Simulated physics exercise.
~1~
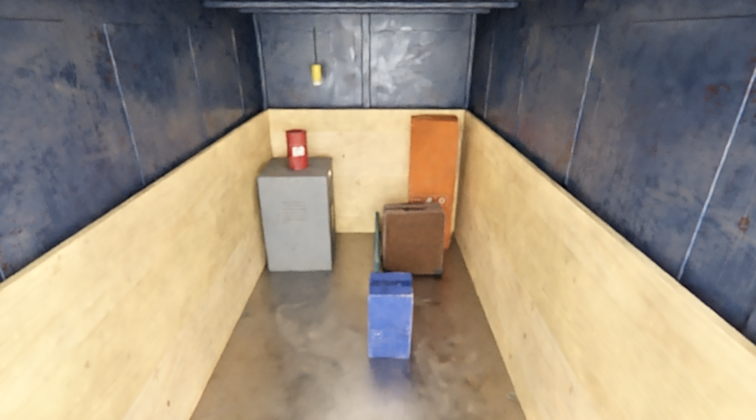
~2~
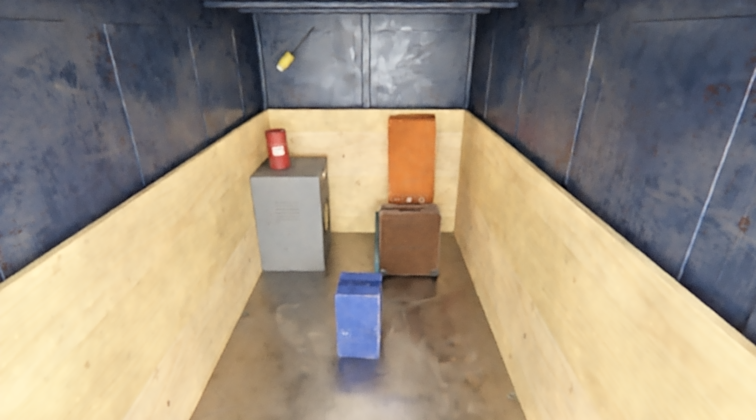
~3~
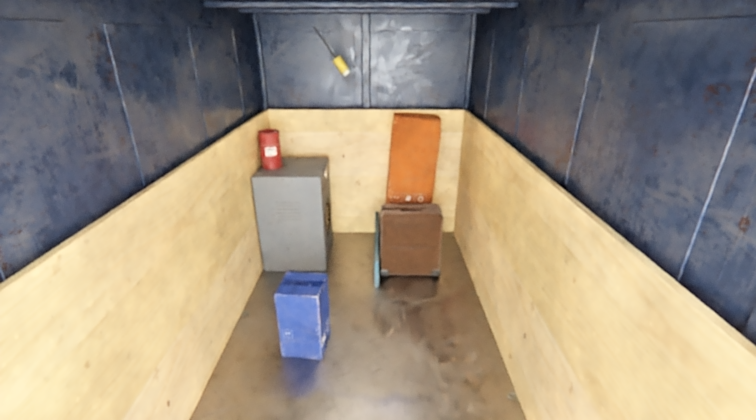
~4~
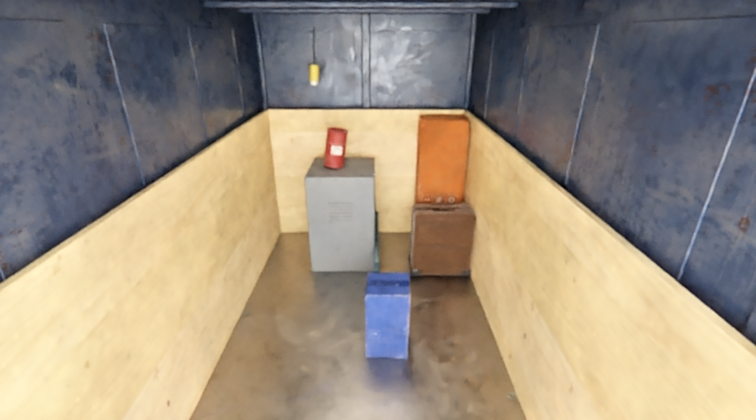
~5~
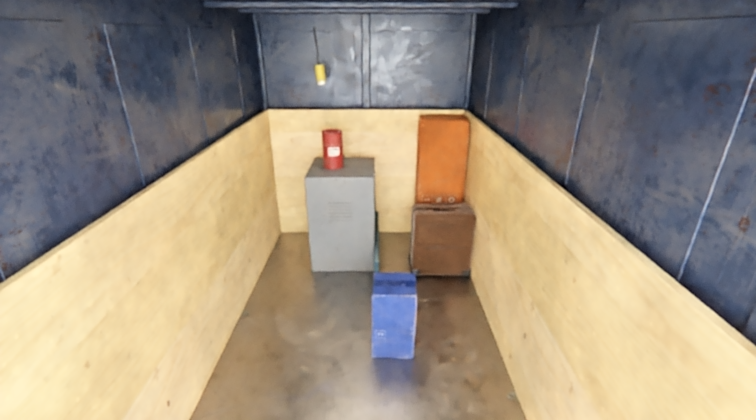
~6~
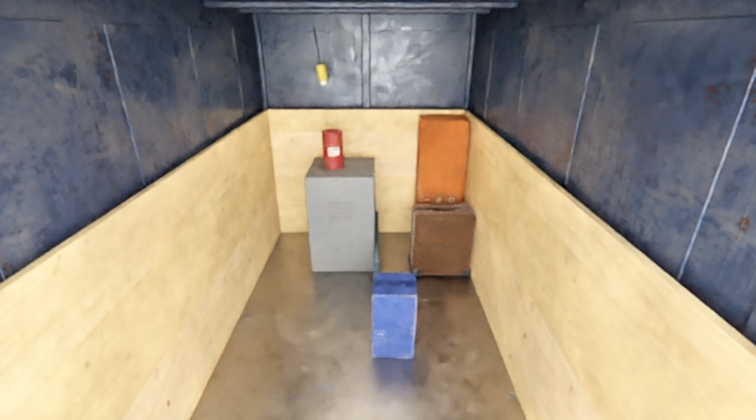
Loose cargo slides from side to side in a van's load bay, seen from the rear towards the bulkhead, between dark blue walls with pale wooden lower panels. A red canister sits on a grey appliance at the left, a brown case and a tall orange box stand at the right, and a blue box is nearer. First the blue box slides left, the canister and appliance shift slightly left, and the orange box moves left behind the case. Then everything shifts right, the canister tilting before settling upright. Finally, all five stand still and upright, the orange box above the case.
